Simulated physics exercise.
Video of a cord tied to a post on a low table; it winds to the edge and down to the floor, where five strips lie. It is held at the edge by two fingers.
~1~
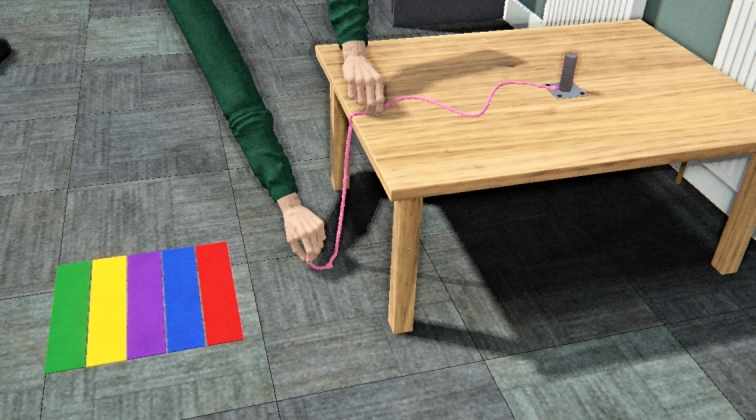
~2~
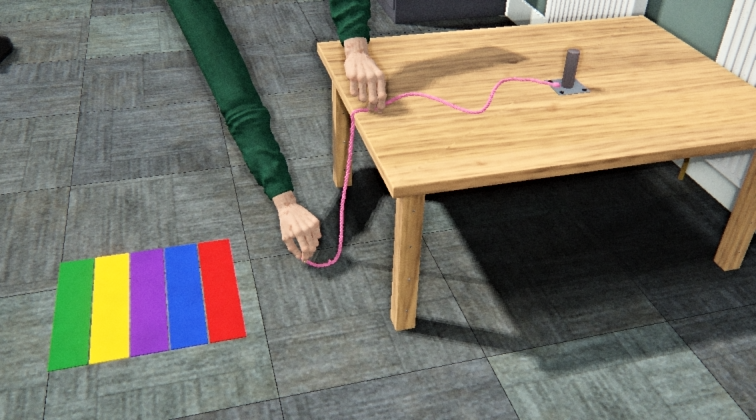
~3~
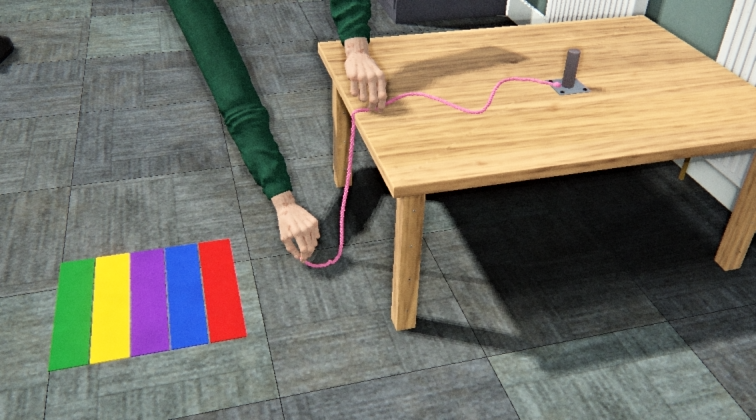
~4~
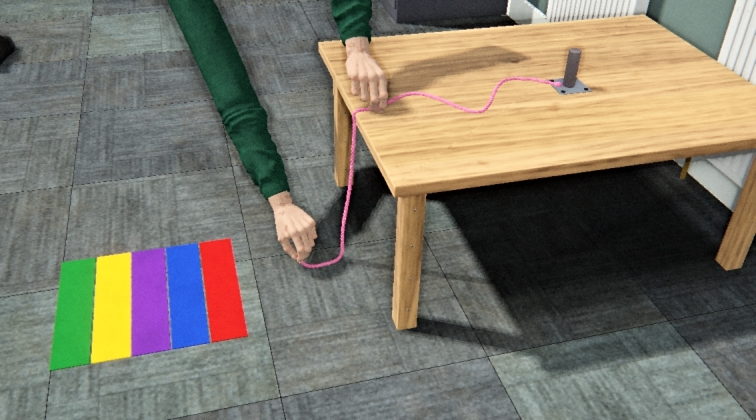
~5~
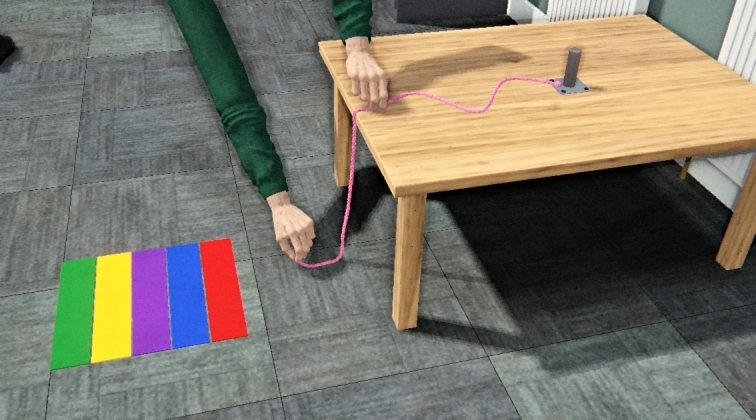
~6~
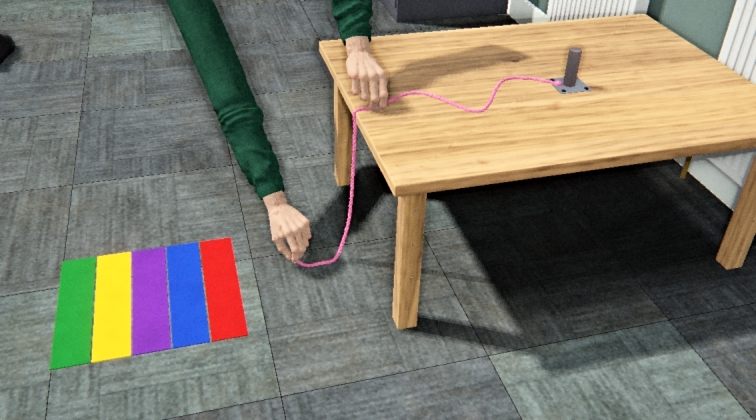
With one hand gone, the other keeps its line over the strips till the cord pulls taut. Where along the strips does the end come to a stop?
Above the yellow strip.
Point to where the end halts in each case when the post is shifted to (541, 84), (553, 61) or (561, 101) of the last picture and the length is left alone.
You'd get roughly (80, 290), (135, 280) and (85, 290), one for each try.
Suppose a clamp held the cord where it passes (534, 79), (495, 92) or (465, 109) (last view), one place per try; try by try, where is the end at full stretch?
(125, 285), (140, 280) and (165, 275).
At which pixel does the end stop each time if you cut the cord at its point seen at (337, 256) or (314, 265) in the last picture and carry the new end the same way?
(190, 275) and (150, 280).
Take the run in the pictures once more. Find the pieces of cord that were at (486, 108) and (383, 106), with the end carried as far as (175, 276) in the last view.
The first one ends up at (442, 100) and the second one at (347, 149).
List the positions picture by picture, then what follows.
End (307, 260); red (223, 322); blue (185, 329); purple (146, 335); yellow (107, 342); green (66, 349), in the first frame.
End (302, 258); cord through (524, 80) (488, 105) (428, 96) (364, 111) (347, 180) (341, 241), in the second frame.
End (301, 258), in the third frame.
End (298, 258); cord through (525, 80) (489, 105) (429, 96) (366, 110) (351, 179) (343, 241), in the fourth frame.
End (296, 258), in the fifth frame.
End (292, 258); cord through (526, 79) (489, 104) (429, 95) (366, 109) (353, 179) (344, 239), in the sixth frame.
A little later, end near (175, 276); over blue.
Next, end near (137, 282); over purple.
When it is tight, end near (112, 286); over yellow. Over yellow.
